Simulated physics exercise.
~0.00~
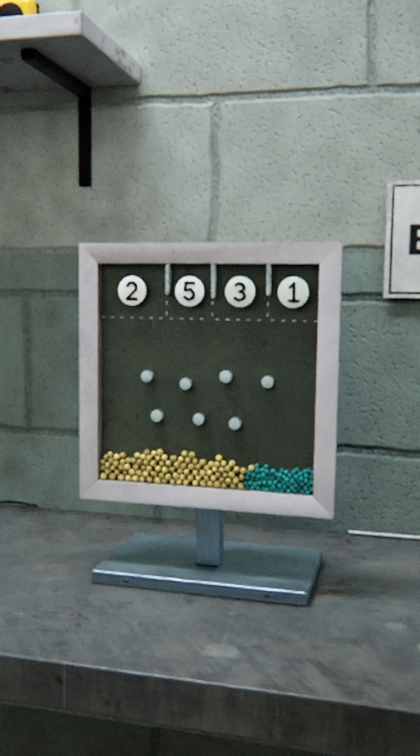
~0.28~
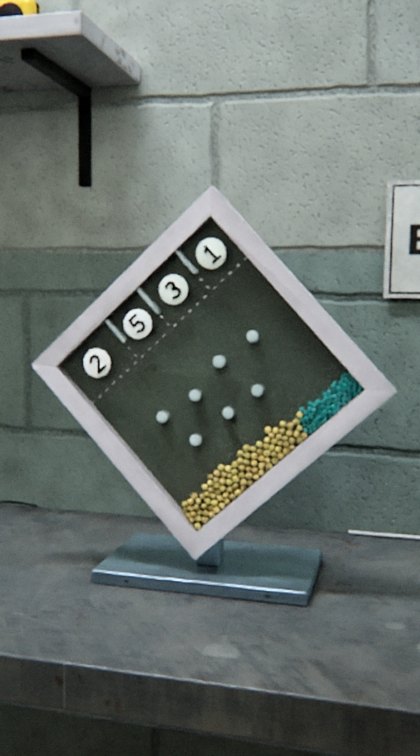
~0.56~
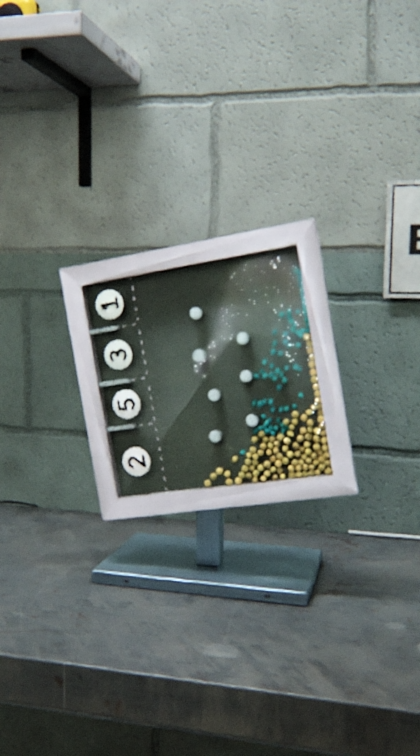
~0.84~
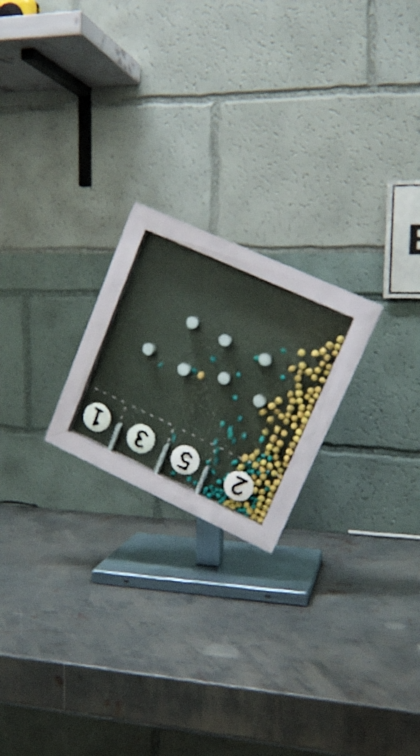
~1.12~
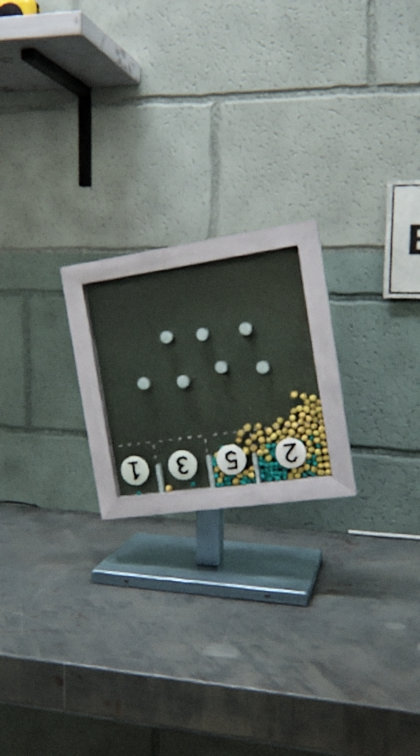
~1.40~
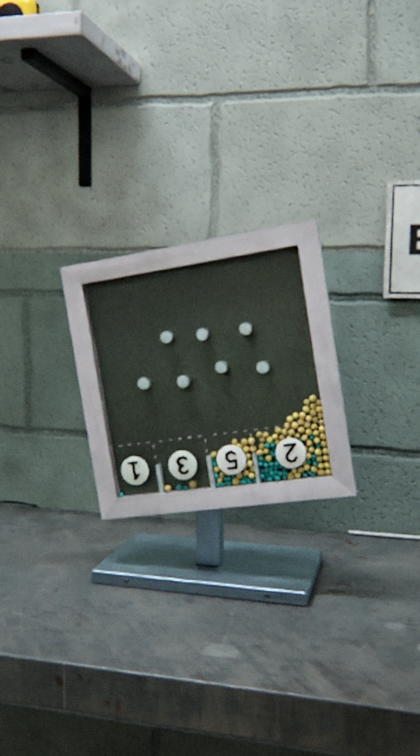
A square, pale-framed box of yellow and turquoise beads stands on a metal base on a grey counter, seen from the front by a still camera before a block wall with a shelf at upper left. Numbered white discs mark four pockets along its top, above seven pale pegs. The box turns anticlockwise, lifting the beads up its right side until they slump and scatter down. It carries on past upside down, spilling them towards the lower right. It stops slightly tilted, with most beads heaped in the pocket marked two, fewer in five, and hardly any farther left.
